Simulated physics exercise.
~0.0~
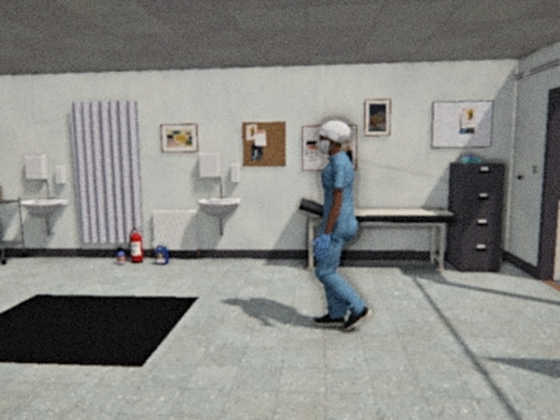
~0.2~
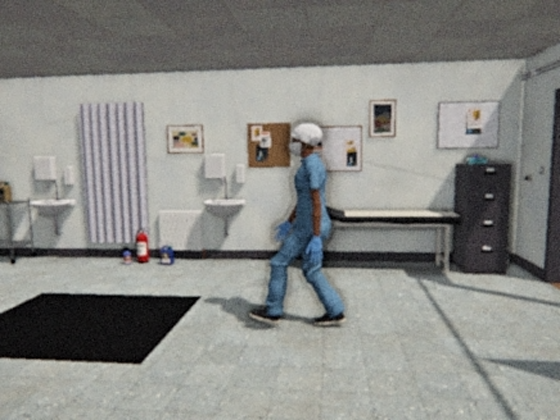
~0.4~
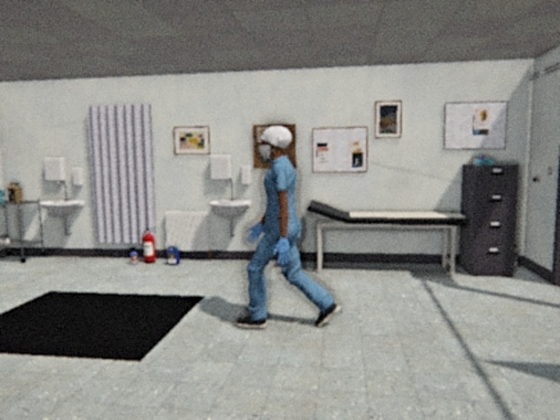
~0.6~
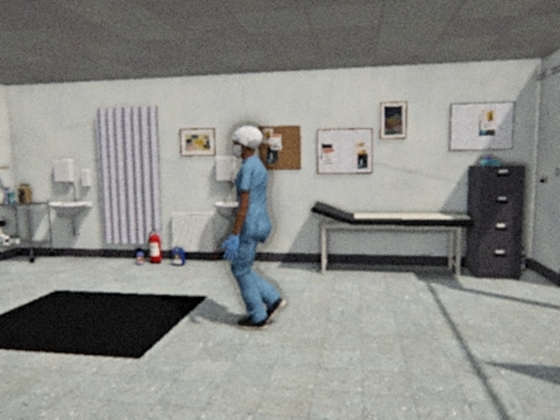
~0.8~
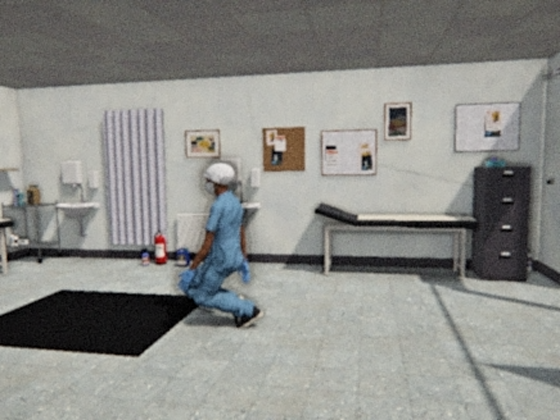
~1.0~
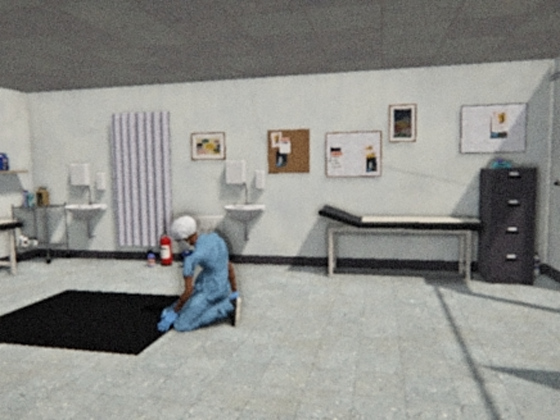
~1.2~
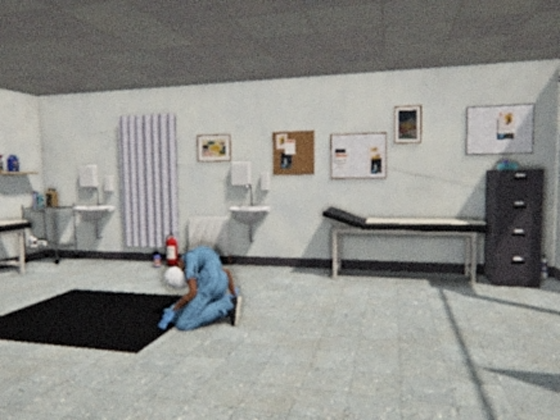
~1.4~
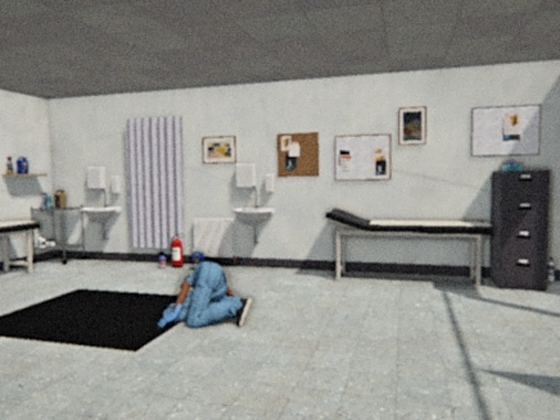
A person in blue scrubs walks left, kneels beside a black mat and bends forward low.
